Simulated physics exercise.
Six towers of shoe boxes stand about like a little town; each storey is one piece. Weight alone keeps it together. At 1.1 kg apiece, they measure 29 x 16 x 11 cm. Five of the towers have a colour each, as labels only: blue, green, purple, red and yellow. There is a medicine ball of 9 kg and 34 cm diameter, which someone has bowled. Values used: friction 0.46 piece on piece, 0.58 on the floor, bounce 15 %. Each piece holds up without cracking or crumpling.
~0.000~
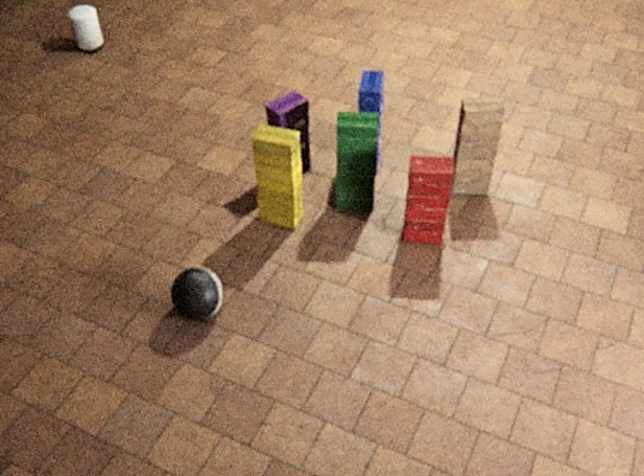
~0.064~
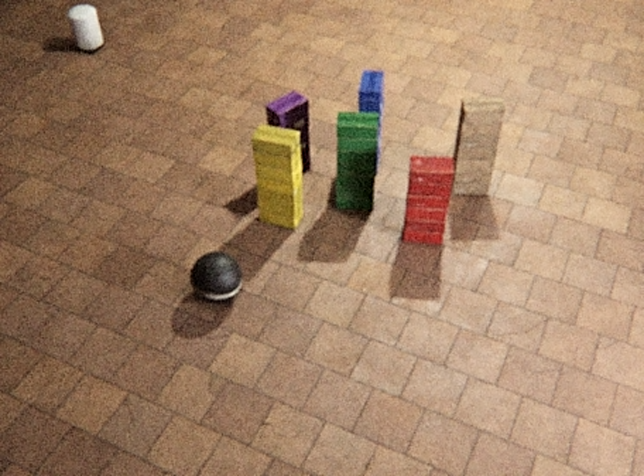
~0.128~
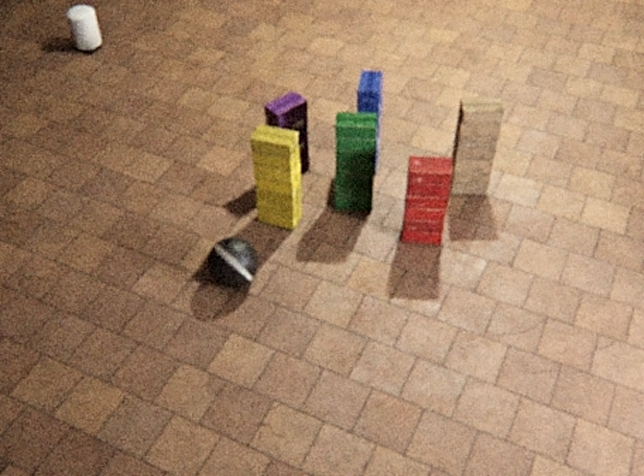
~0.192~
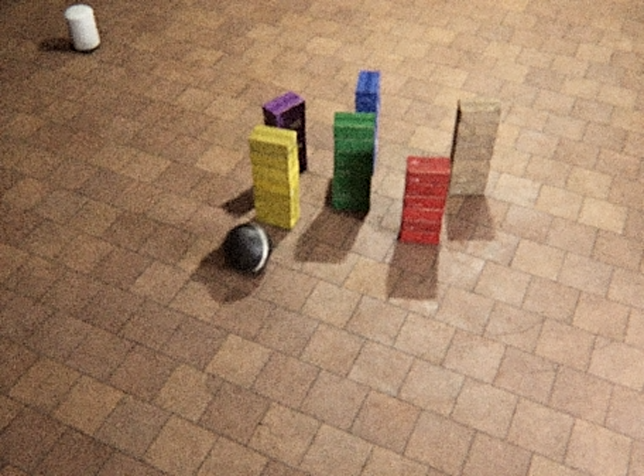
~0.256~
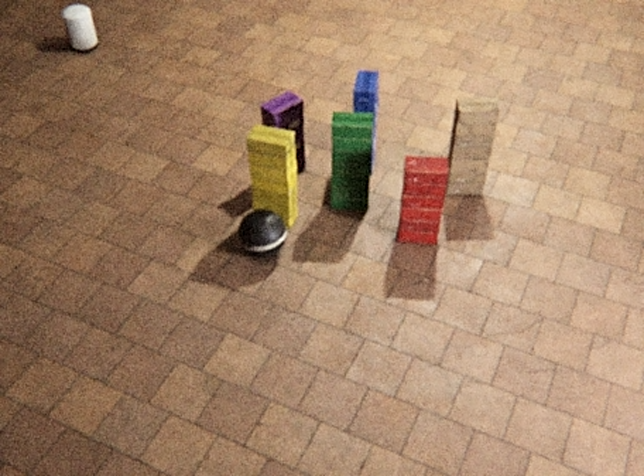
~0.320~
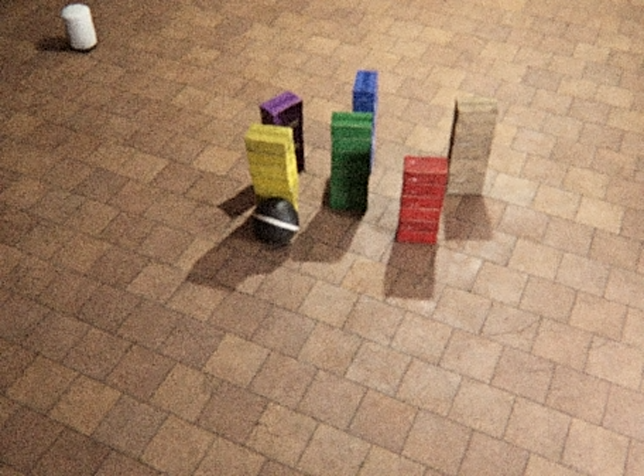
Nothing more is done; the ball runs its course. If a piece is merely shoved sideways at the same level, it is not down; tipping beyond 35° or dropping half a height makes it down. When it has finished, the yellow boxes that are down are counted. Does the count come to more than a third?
Yes.
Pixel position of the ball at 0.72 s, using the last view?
Position: About (341, 207).
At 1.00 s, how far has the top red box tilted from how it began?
Rotation: Approx. 0°.
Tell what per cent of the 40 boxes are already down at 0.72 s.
By that time it is 0 percent.
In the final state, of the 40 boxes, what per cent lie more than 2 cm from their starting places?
The shifted ones make up 30 per cent.
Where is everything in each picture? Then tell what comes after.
In the first frame (places mark the middle of the side facing us; the camera pans a little), ball (198, 293) 79 cm from contact, 2.7 m/s; top yellow box (275, 135); top green box (358, 119); nothing disturbed.
In the second frame, ball (216, 277) 61 cm from contact, 2.7 m/s; top yellow box (275, 135).
In the third frame, ball (233, 262) 44 cm from contact, 2.7 m/s; top yellow box (274, 135).
In the fourth frame, ball (248, 248) 27 cm from contact, 2.7 m/s; top yellow box (272, 135).
In the fifth frame, ball (262, 233) 9 cm from contact, 2.7 m/s; top yellow box (270, 135).
In the sixth frame, ball (275, 221) after contact, 1.7 m/s; top yellow box (268, 133) leaning 4°; top red box (426, 164); steepest lean 5°, the box at (296, 189); 7 disturbed, none down.
After 0.40 s, ball still moving; none of the 7 yellow boxes down (0 of 40 in all colours); top yellow box leaning 12°.
After 0.72 s, ball still moving; none of the 7 yellow boxes down (0 of 40 in all colours); top yellow box leaning 24°.
After 1.00 s, ball still moving; 4 of the 7 yellow boxes down (4 of 40 in all colours); top yellow box on its side.
After 1.14 s, ball still moving; 4 of the 7 yellow boxes down (4 of 40 in all colours); top yellow box on its side; top red box shifted 18 mm.
At rest (1.9 s), ball rolling away; 4 of the 7 yellow boxes down (4 of 40 in all colours); top yellow box on its side; top red box shifted 20 mm. That is 57 per cent. As the last picture would show them, middles, top yellow box near (313, 251), top red box near (428, 170).
